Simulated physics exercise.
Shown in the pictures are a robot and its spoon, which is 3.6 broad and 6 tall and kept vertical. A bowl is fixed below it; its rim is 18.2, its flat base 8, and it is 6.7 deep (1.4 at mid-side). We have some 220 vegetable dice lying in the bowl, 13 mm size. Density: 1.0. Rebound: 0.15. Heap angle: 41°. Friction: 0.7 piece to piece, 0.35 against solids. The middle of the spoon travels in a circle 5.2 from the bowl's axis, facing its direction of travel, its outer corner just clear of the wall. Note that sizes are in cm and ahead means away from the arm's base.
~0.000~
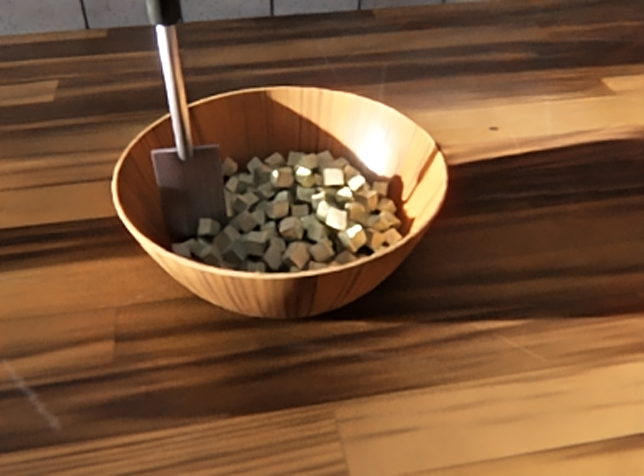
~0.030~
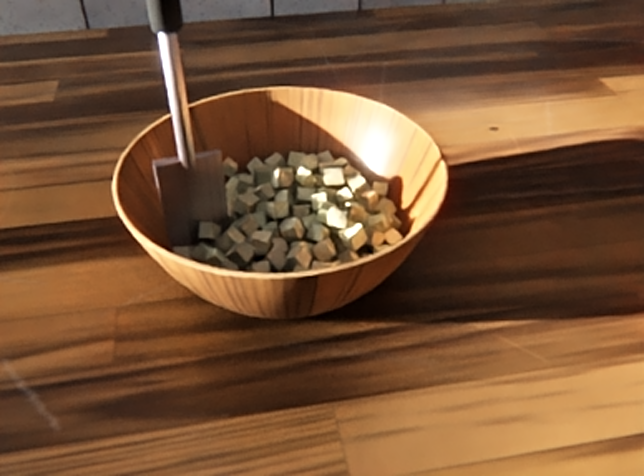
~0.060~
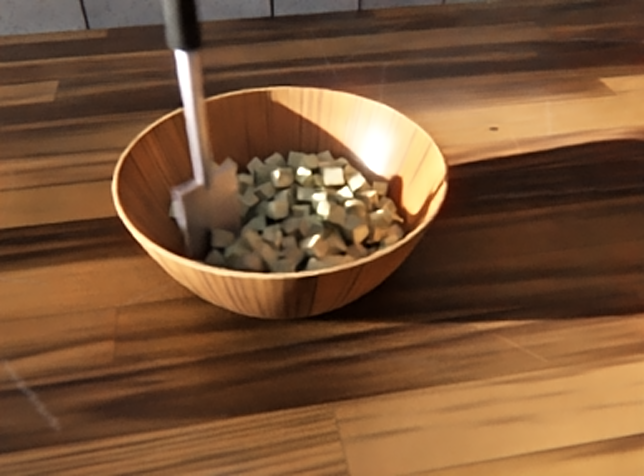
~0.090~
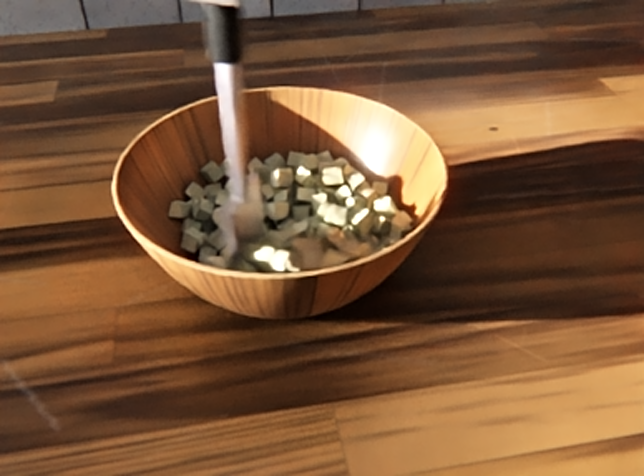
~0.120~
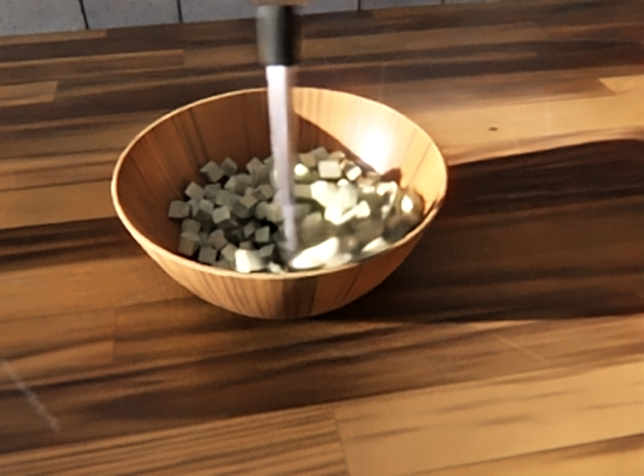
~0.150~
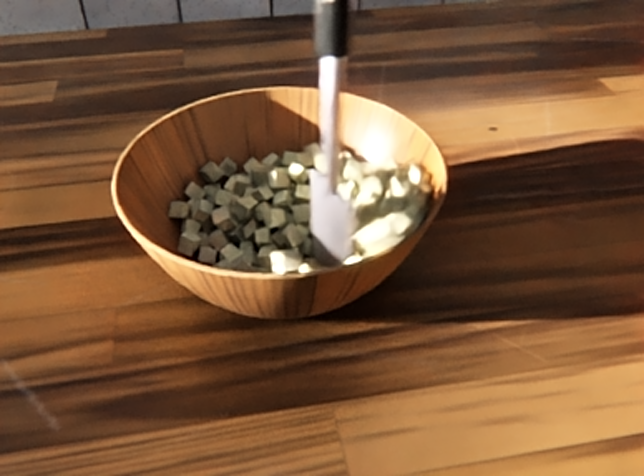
On a sunlit wooden counter, a flat-bladed tool sweeps along the near side of a wooden bowl from left to right, pushing small pale cubes.
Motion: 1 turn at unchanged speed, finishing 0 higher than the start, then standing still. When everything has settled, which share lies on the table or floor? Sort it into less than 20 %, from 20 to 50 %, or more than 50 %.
It goes in from 20 to 50 %.
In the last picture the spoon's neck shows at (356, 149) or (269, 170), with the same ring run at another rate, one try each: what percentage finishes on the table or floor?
Around 35 and 10 percent, in that order.
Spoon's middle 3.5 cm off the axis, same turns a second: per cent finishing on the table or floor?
That would come to roughly 15 percent.
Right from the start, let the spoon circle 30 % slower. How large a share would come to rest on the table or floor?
Estimate: Near 15 in a hundred.
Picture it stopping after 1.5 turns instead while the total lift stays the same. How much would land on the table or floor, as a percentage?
Close to 40 in a hundred.
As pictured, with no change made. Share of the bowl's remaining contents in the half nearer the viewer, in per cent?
75 %.
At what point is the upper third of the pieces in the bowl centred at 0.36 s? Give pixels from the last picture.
Somewhere around (183, 151), I think.
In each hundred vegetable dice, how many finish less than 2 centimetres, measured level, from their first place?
About 10 percent.
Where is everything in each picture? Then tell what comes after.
In the first picture, spoon neck at (181, 124), 0° round; upper third of the load around (292, 211), from x 180 to 390, top at y 160; 215 in the bowl.
In the second picture, spoon neck at (183, 132), 10° round; upper third of the load around (292, 212), from x 180 to 390, top at y 160.
In the third picture, spoon neck at (202, 152), 35° round; upper third of the load around (297, 224), from x 180 to 395, top at y 160.
In the fourth picture, spoon neck at (239, 166), 60° round; upper third of the load around (310, 232), from x 180 to 400, top at y 160.
In the fifth picture, spoon neck at (287, 169), 86° round; upper third of the load around (337, 225), from x 180 to 415, top at y 155.
In the sixth picture, spoon neck at (333, 160), 112° round; upper third of the load around (372, 207), from x 180 to 420, top at y 150; 214 in the bowl, 1 in flight or on the tool.
After 0.26 s, 204° round, highest piece 10 above the table; 198 in the bowl, 17 in flight or on the tool.
After 0.36 s, 297° round, highest piece 9 above the table; 178 in the bowl, 13 on the table or floor, 24 in flight or on the tool.
After 0.62 s, 0° round, highest piece 7 above the table; 156 in the bowl, 58 on the table or floor, 1 in flight or on the tool.
After 1.32 s, 0° round, highest piece 6 above the table; 156 in the bowl, 59 on the table or floor.
At rest, 156 in the bowl, 59 on the table or floor. That is 27 % on the table or floor.
